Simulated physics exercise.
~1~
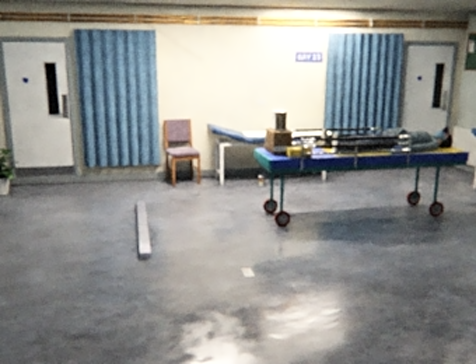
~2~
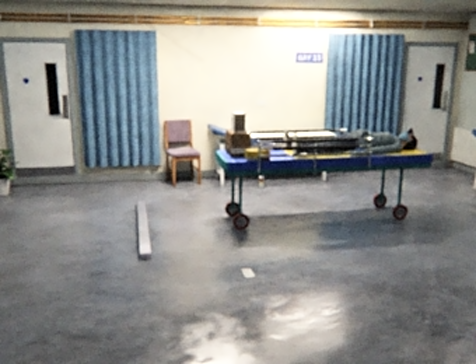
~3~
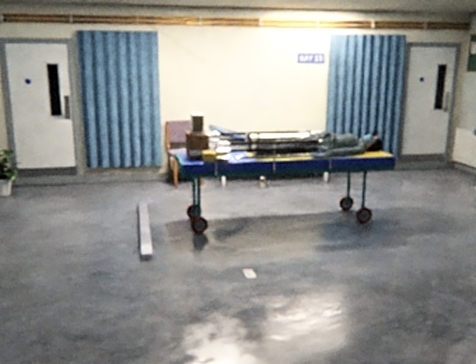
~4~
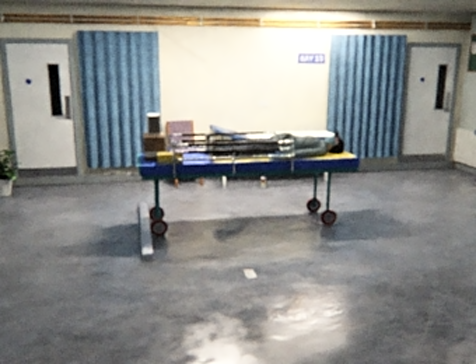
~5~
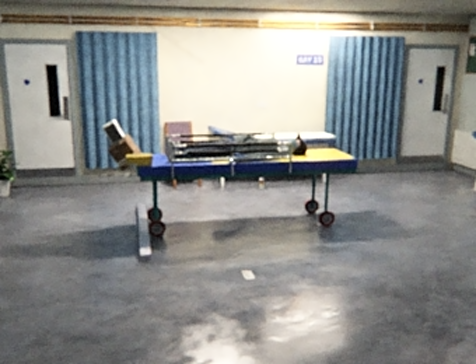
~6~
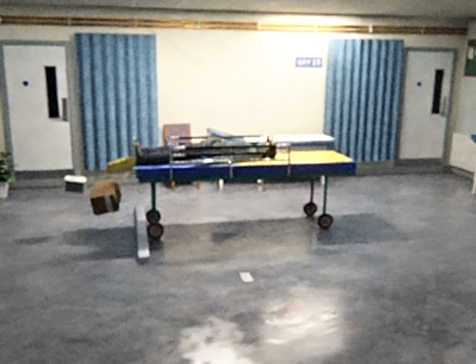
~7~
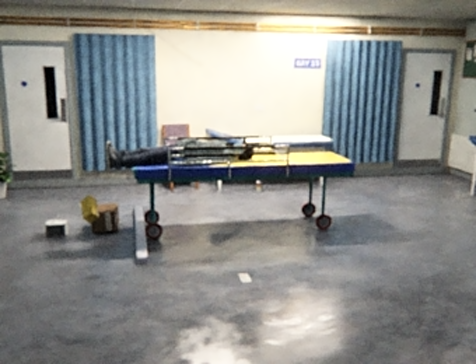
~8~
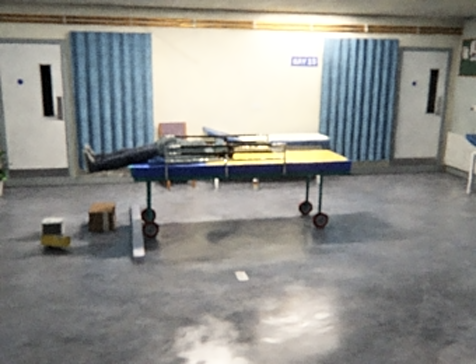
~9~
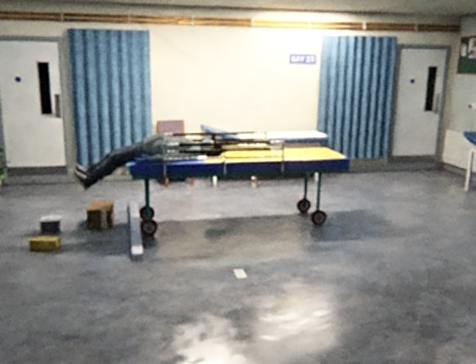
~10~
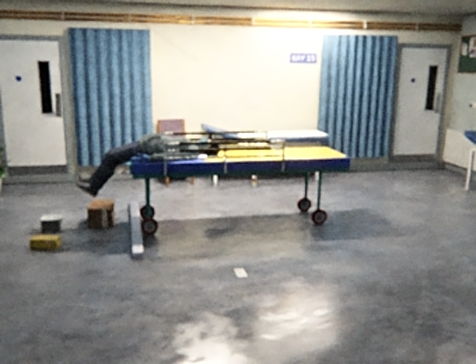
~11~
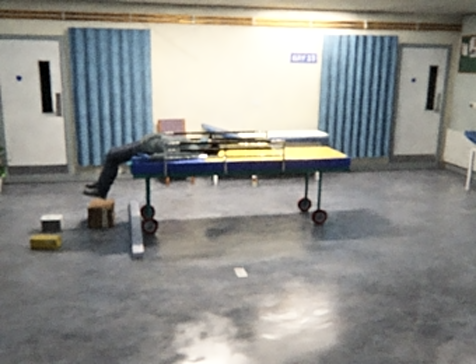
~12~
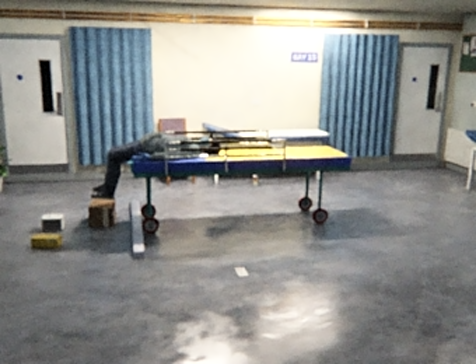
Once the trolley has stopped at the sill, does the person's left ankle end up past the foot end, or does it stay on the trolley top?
It ends up past the foot end. The legs slide out over the left end of the trolley and hang down towards the floor.
